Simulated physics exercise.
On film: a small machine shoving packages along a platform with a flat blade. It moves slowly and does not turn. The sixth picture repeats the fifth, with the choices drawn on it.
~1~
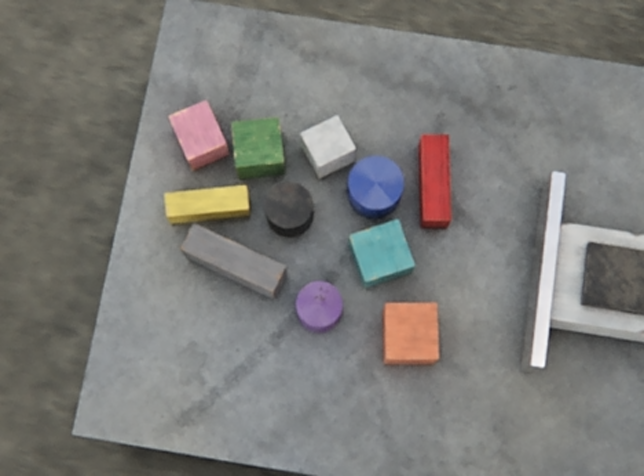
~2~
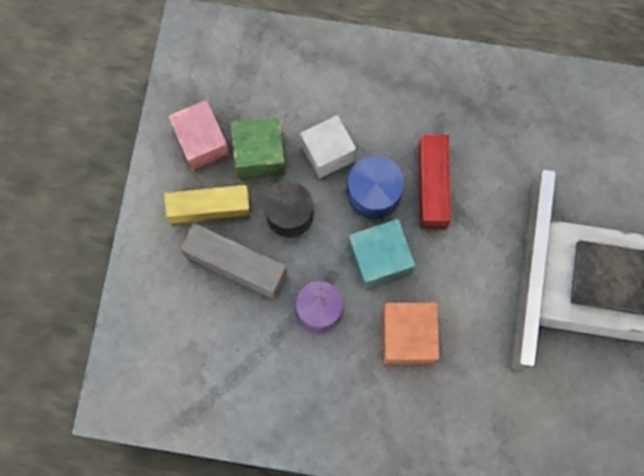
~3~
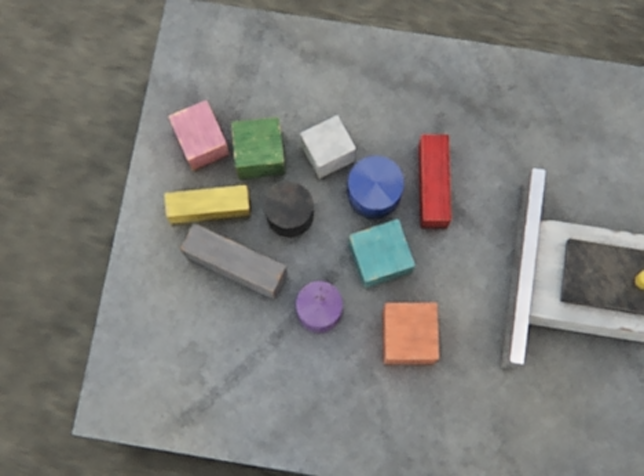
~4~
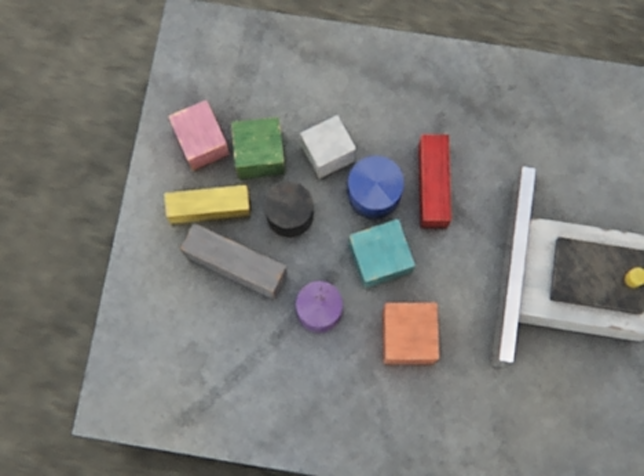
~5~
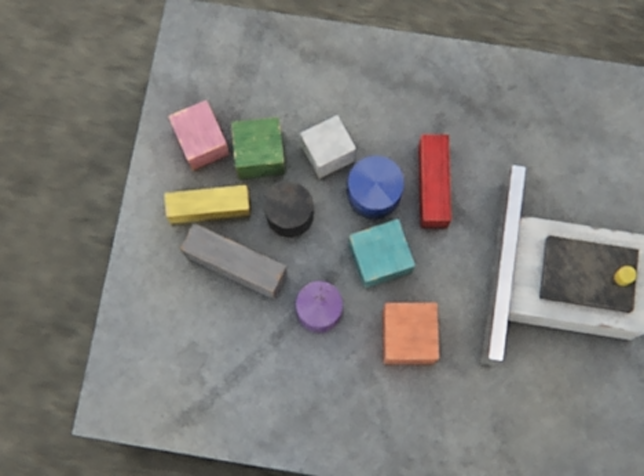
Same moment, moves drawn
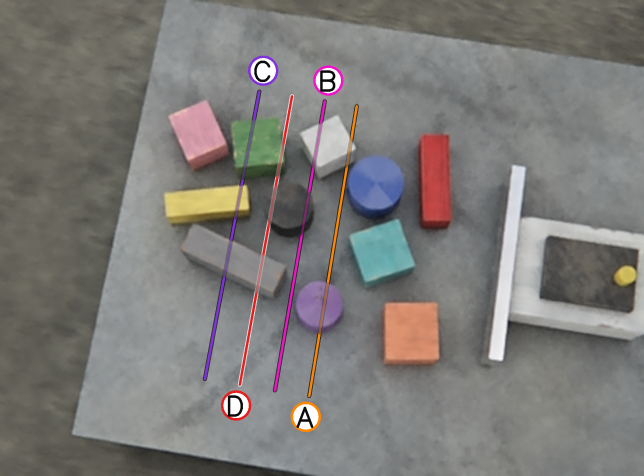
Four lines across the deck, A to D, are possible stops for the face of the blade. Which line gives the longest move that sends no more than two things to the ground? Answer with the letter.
Stop at C.
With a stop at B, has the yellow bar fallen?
By then, no.
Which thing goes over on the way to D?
It is the pink crate.
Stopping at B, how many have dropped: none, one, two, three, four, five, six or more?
By then, none.
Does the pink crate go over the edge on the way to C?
By then, yes.
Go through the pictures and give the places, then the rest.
Grey bar (235, 262); blue canister (375, 188); purple canister (320, 308), in the first picture.
Robot (614, 277); orange crate (411, 334), in the second picture.
Robot (604, 276); green crate (259, 149), in the third picture.
Robot (593, 274); red stick (435, 182), in the fourth picture.
Robot (583, 272); yellow bar (208, 205); black canister (290, 210); grey bar (235, 262), in the fifth picture.
On the marked copy, A at (334, 246); B at (301, 241); C at (233, 230); D at (267, 235).
With C. Early on, robot (482, 257); orange crate (363, 325); red stick (396, 175).
Further on, robot (383, 241); pink crate (170, 123); yellow bar (177, 190).
At the end, robot (308, 229); pink crate over the edge; yellow bar over the edge; two fallen.
As for the rest, A is within the limit but short; B is within the limit but short; D is within the limit but short.
